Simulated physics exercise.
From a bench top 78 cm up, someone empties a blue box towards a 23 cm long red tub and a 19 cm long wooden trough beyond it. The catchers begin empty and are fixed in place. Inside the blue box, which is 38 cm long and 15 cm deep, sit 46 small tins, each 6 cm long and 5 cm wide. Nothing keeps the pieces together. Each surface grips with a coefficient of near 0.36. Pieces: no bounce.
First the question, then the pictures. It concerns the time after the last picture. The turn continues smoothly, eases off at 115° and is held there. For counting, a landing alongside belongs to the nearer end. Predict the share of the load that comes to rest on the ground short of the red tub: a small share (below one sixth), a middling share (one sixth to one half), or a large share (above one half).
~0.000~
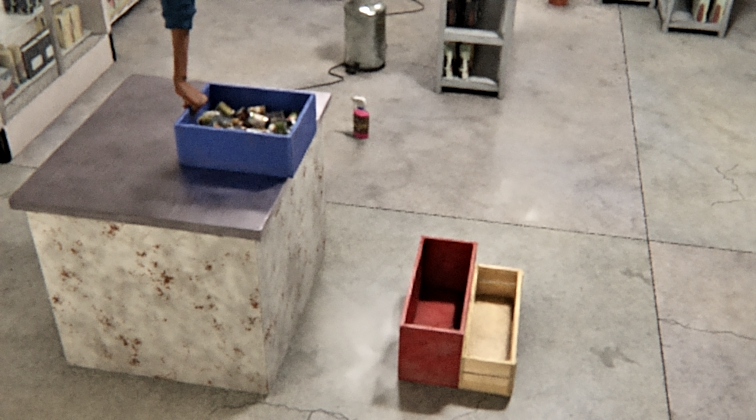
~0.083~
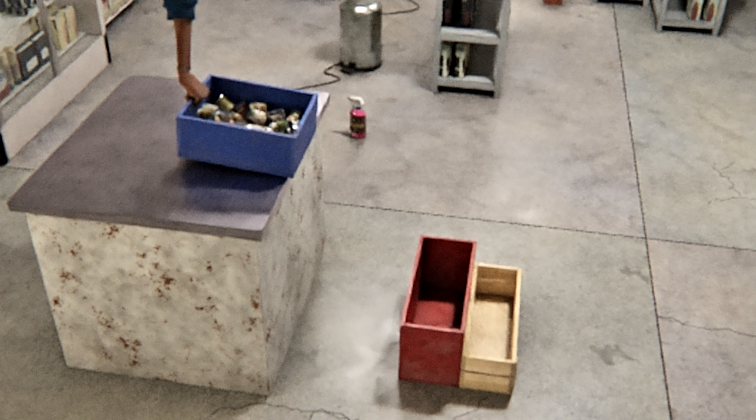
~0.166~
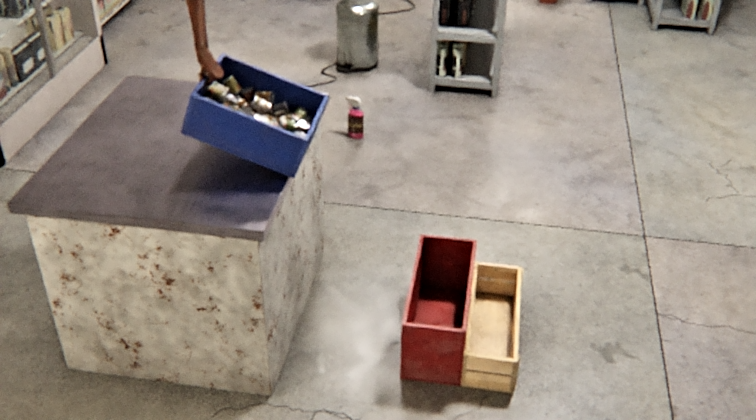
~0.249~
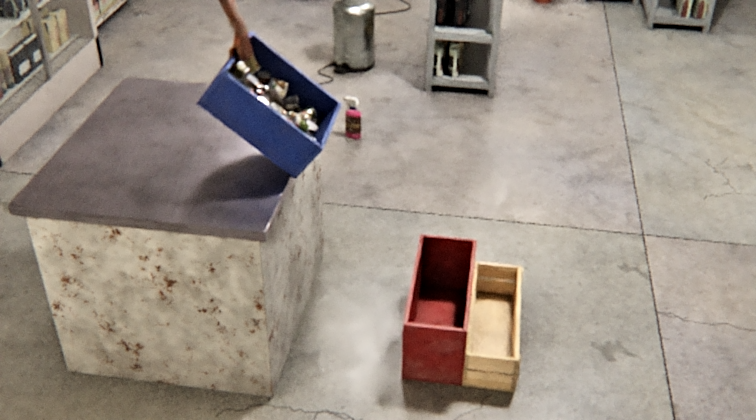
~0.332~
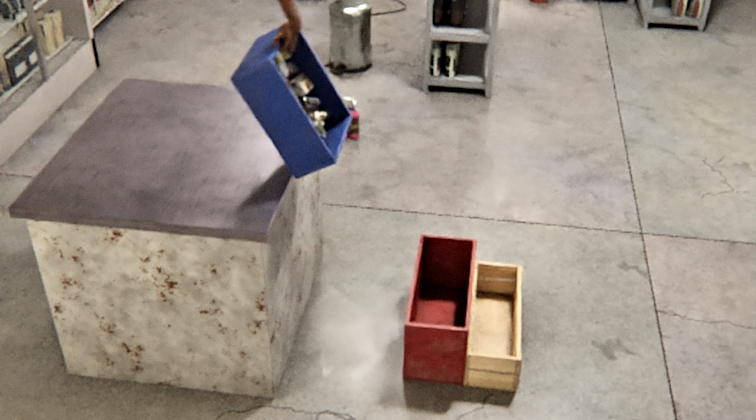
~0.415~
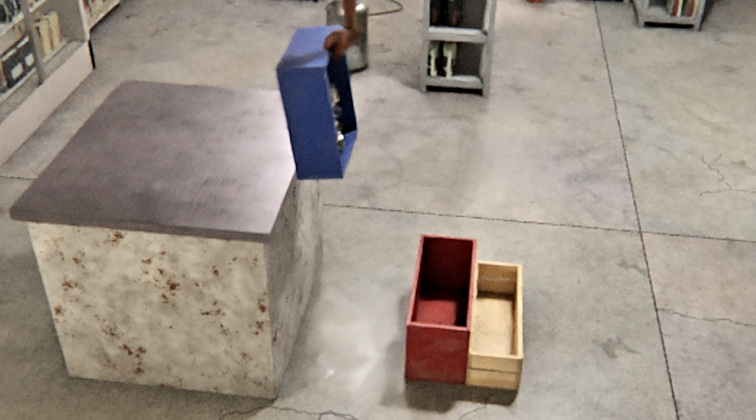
A middling share.
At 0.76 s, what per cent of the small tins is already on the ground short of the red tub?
0 % by then.
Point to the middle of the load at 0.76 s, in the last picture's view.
Somewhere around pixel (432, 231) in the last view.
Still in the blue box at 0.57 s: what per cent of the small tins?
About 65 %, still inside.
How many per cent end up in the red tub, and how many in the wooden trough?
Result: Near 40 % and near 20 %.
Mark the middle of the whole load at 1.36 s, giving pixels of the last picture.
The middle lies near (434, 324).
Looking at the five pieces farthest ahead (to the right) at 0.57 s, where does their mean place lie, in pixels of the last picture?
I'd say near (398, 120).
After 0.57 s, tilt 111°; 30 still in the blue box and 16 in the air.
After 0.76 s, tilt 115°; 6 still in the blue box, 5 in the red tub and 35 in the air.
After 1.02 s, tilt 115°; 19 in the red tub, 10 in the wooden trough, 8 on the ground short of the red tub, 1 on the ground beyond the wooden trough and 8 in the air.
Final count (at 1.36 s), 19 in the red tub, 10 in the wooden trough, 16 on the ground short of the red tub and 1 on the ground beyond the wooden trough. Asked share, 16 of 46, 35 per cent.
